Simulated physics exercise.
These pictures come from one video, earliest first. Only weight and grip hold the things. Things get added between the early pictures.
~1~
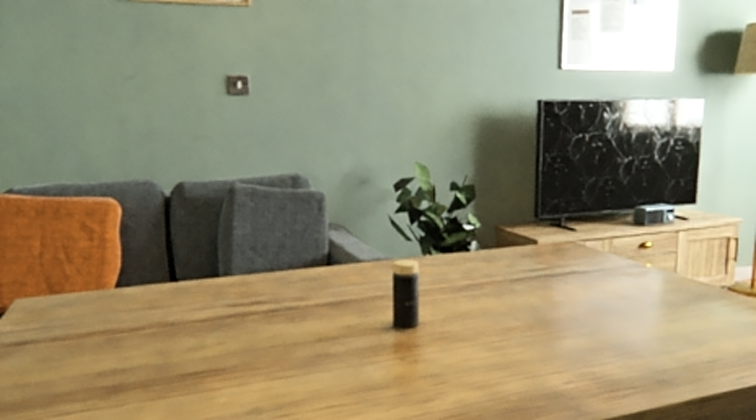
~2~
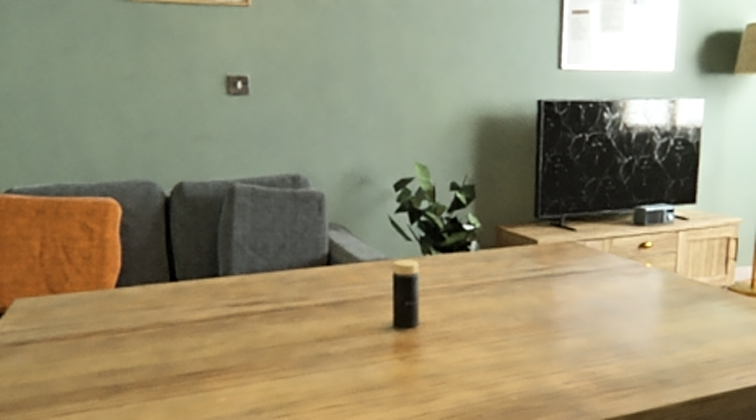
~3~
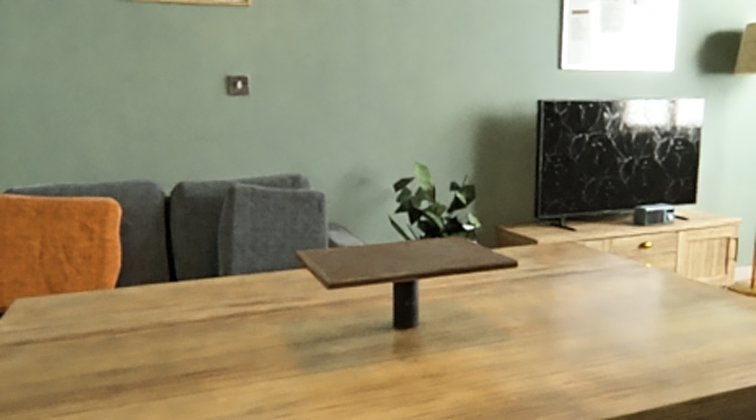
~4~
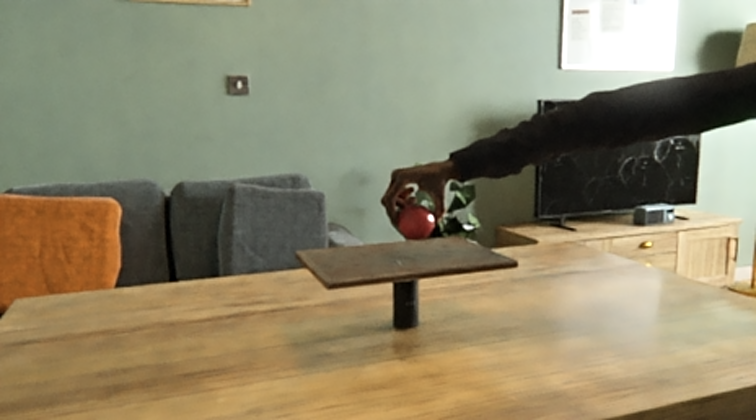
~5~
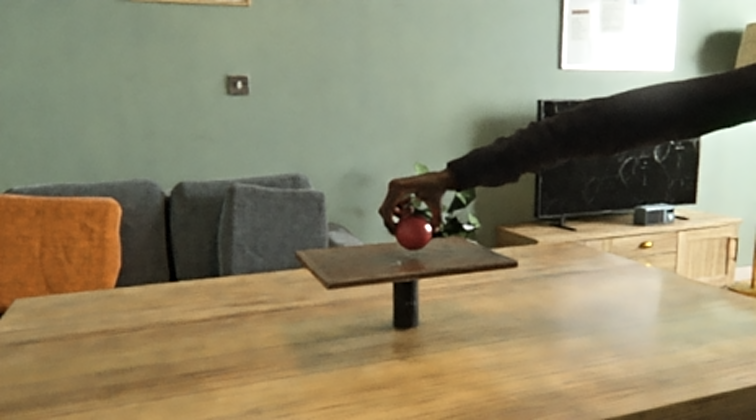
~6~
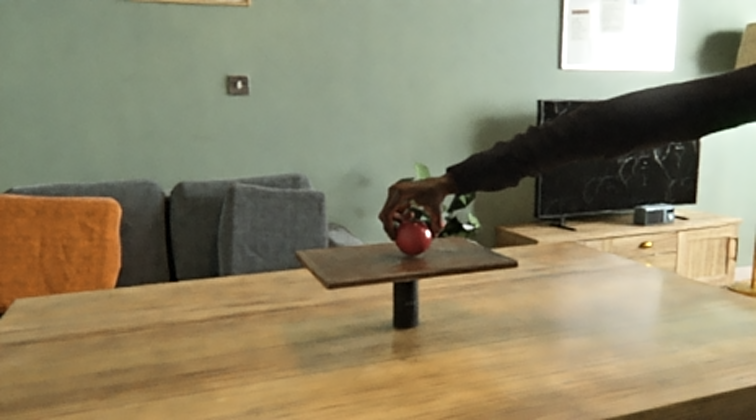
A dark board appearing atop a black shaker on a wooden table, then a hand lowering a red tomato onto it.
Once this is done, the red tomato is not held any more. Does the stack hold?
Most likely it remains standing.
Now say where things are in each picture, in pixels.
In the first picture, the last thing is not in view yet; black shaker (406, 294).
In the second picture, the last thing is not in view yet; black shaker (406, 294).
In the third picture, the last thing is not in view yet; black shaker (406, 294).
In the fourth picture, still above its spot; red tomato (416, 222); black shaker (406, 294).
In the fifth picture, still above its spot; red tomato (413, 232); black shaker (406, 294).
In the sixth picture, in place under the hand; red tomato (413, 237); black shaker (406, 294).
Then, 0.20 s past the last view, nothing moves.
Then, 0.50 s past the last view, red tomato resting near (413, 238).
Finally, all 3 still in place. Final places as the last picture's camera would see them, red tomato near (413, 238). The stack stays up.
